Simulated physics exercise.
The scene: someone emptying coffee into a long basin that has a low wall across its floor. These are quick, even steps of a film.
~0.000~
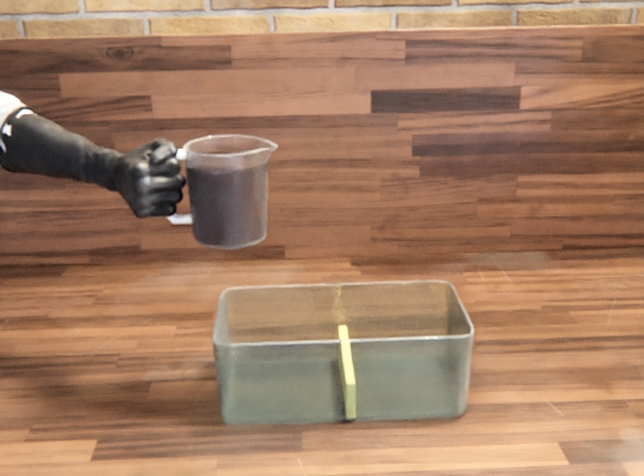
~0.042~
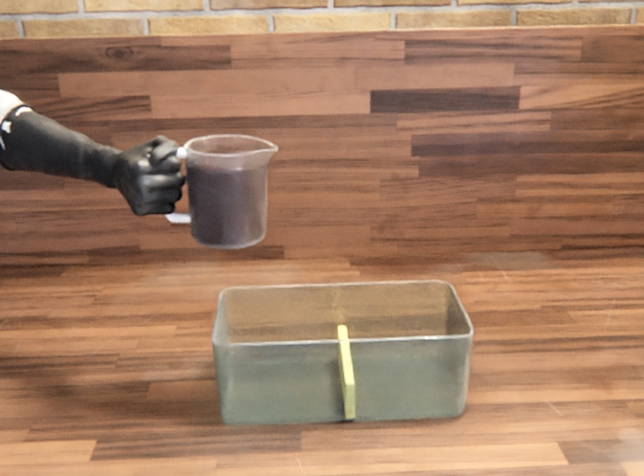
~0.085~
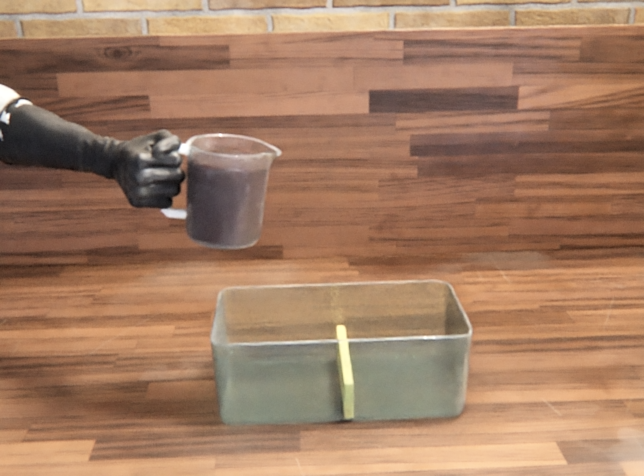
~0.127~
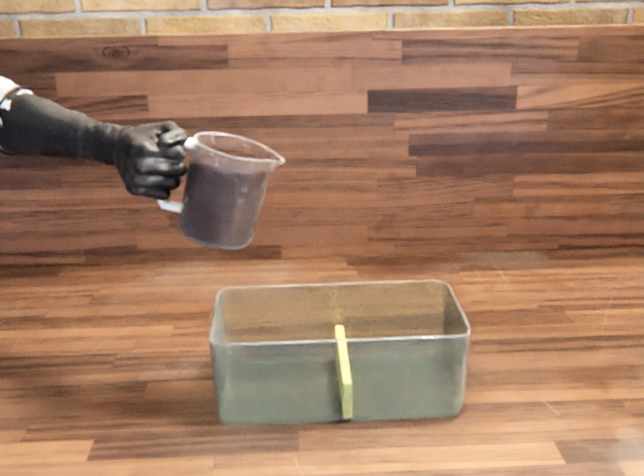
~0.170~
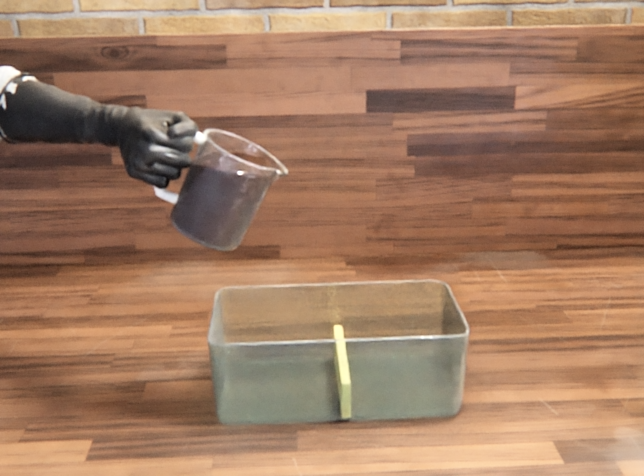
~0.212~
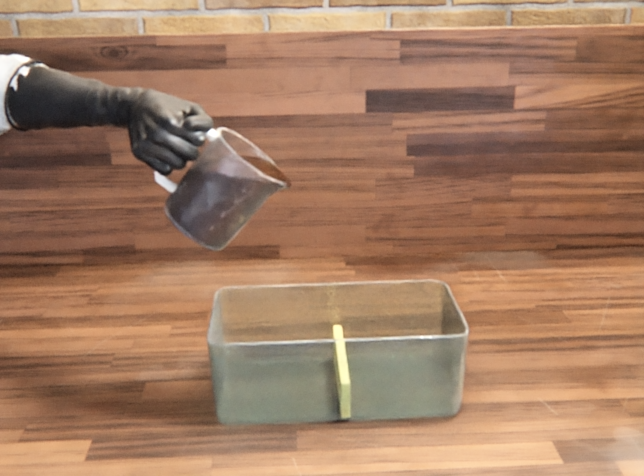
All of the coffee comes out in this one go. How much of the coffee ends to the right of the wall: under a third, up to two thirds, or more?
In the end not even a third is right of the wall.
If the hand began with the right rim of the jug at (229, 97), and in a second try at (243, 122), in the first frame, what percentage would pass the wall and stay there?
In turn 5 and 5 in a hundred.
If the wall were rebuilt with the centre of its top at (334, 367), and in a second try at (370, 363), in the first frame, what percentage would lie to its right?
The first gives 45 %, the second 10 %.
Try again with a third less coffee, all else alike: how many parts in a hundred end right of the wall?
Roughly 5 in a hundred.
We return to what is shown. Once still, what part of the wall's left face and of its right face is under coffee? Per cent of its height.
Some 40 per cent left and 10 right.
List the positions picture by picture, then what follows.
In the first picture, it leans 0°; its right rim is at (277, 145); the coffee meets the walls at (189, 159) and (265, 157); the long basin's rim runs from (218, 316) to (462, 307); the wall's top is at (346, 354).
In the second picture, it leans 2°; its right rim is at (278, 147); the coffee meets the walls at (189, 159) and (266, 158).
In the third picture, it leans 7°; its right rim is at (281, 152); the coffee meets the walls at (190, 157) and (268, 160).
In the fourth picture, it leans 16°; its right rim is at (285, 160); the coffee meets the walls at (192, 161) and (272, 162).
In the fifth picture, it leans 27°; its right rim is at (289, 172); the coffee meets the walls at (189, 175) and (279, 167).
In the sixth picture, it leans 40°; its right rim is at (291, 187); the coffee meets the walls at (177, 186) and (288, 177); 1 per cent is over the edge.
A moment on, the jug is tipped right over and 45 per cent is still to pour, 9 is left of the wall and 11 right of it.
Next, the jug is tipped right over and 5 per cent is still to pour, 65 is left of the wall and 16 right of it.
Then the jug is tipped right over and 0 per cent is still to pour, 72 is left of the wall and 17 right of it.
Later the jug is tipped right over and 0 per cent is still to pour, 74 is left of the wall and 18 right of it.
In the end 74 per cent lies left of the wall, 18 right of it and 8 outside.
